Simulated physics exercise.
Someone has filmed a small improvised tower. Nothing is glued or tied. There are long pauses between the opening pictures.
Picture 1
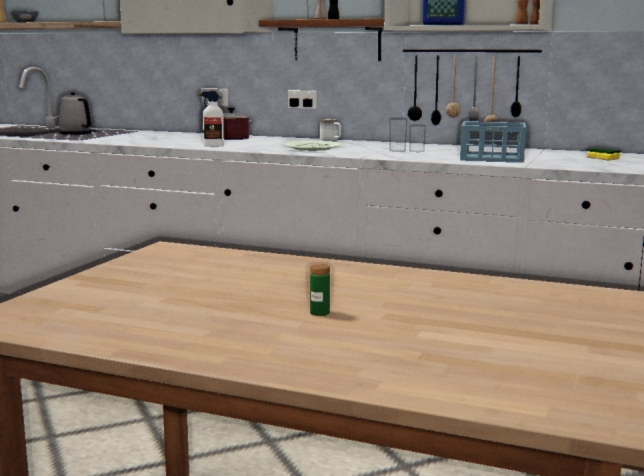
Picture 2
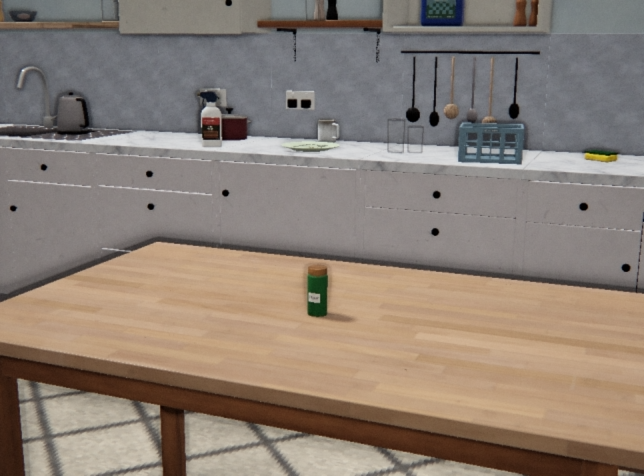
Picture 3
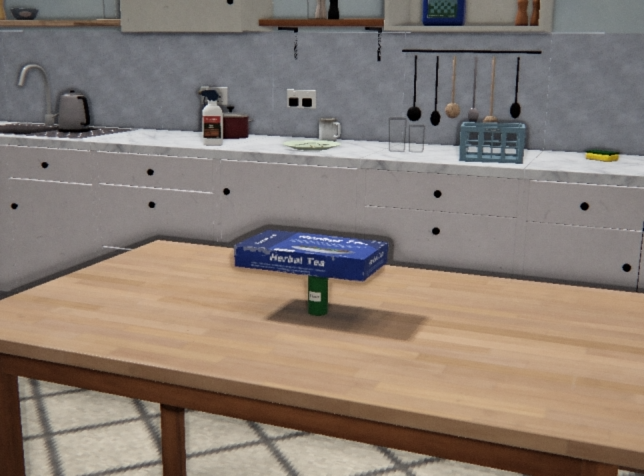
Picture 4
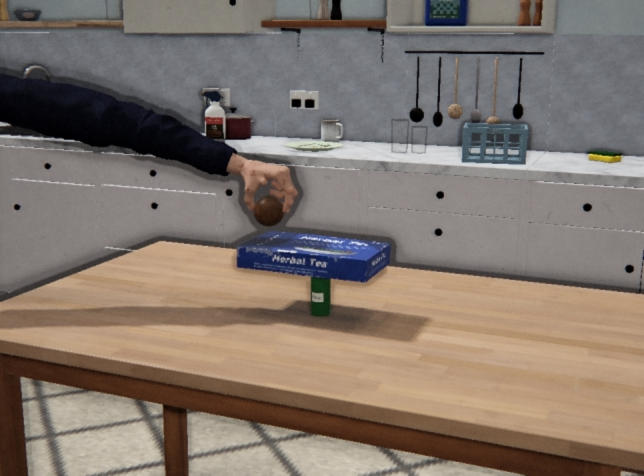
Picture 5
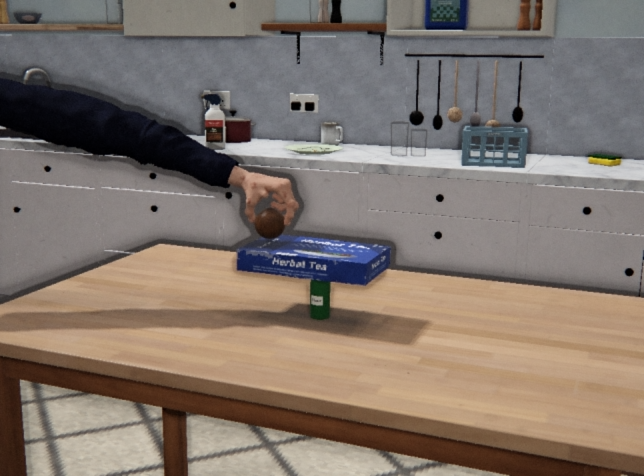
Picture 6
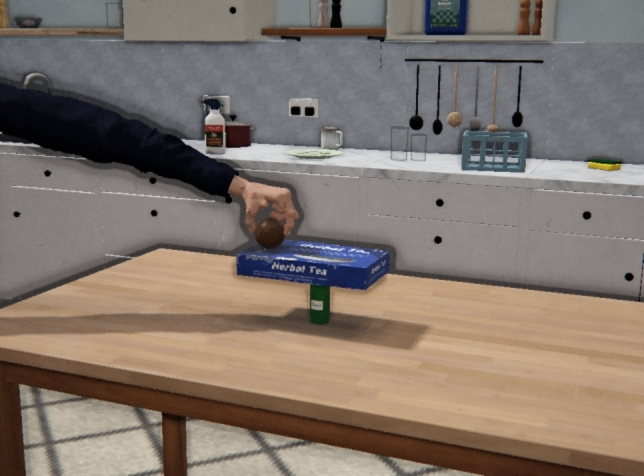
On a kitchen table, a blue packet appears atop a green jar and a hand lowers a brown onion onto it.
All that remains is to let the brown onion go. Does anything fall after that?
The stack gives way.
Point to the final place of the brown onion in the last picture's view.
At about (220, 296).
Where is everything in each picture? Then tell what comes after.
In the first picture, the last thing is not in view yet.
In the second picture, the last thing is not in view yet.
In the third picture, the last thing is not in view yet; blue packet (312, 254).
The fourth picture shows coming down; brown onion (269, 211); blue packet (315, 255).
The fifth picture shows coming down; brown onion (270, 223); blue packet (314, 258).
The sixth picture shows set down, still held; brown onion (270, 233); blue packet (314, 263).
Then, 0.30 s on from there, brown onion now fallen; blue packet turned 25° from how it was put.
Then, 0.50 s on from there, blue packet turned 46° from how it was put.
Then, 0.60 s on from there, blue packet turned 33° from how it was put; green shaker turned 31° from how it was put.
Then, 0.70 s on from there, blue packet now fallen; green shaker on its side.
In the end, fallen, blue packet, green shaker and brown onion. At the end, from the last picture's camera, brown onion near (219, 296). The stack loses its balance.
